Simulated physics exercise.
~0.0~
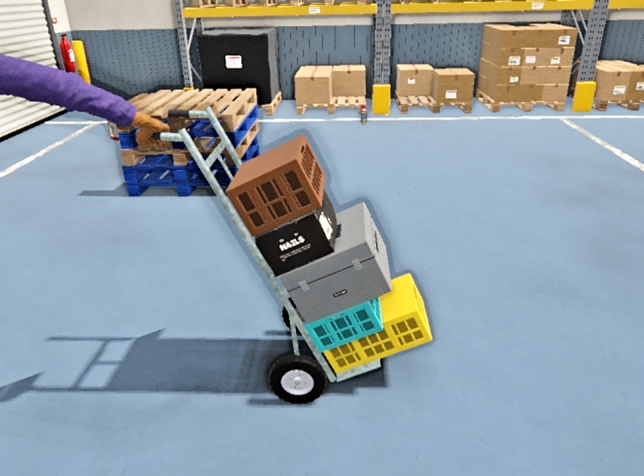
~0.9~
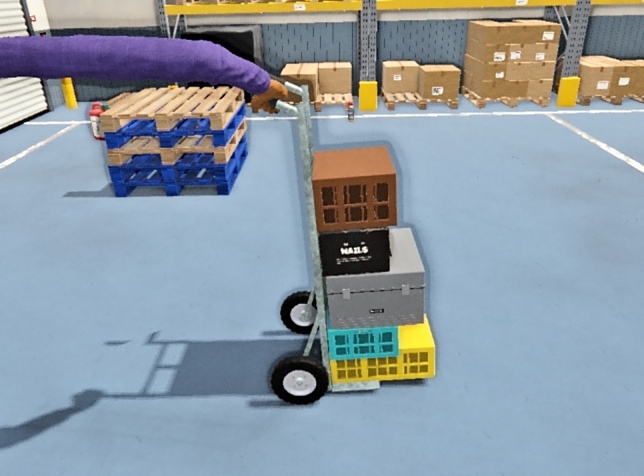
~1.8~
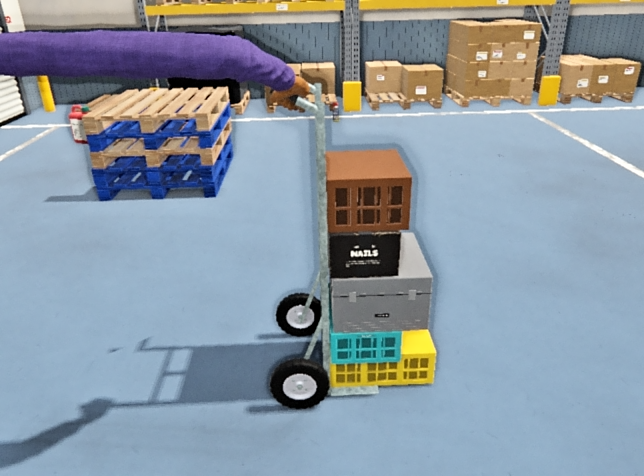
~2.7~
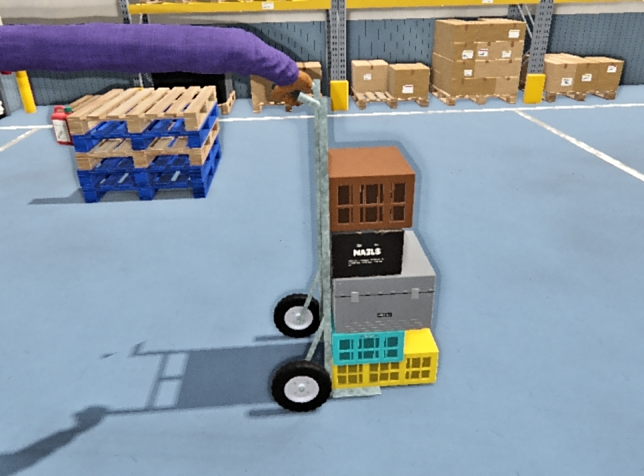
A purple-sleeved arm tips a loaded hand truck upright, and its stacked load stays on.
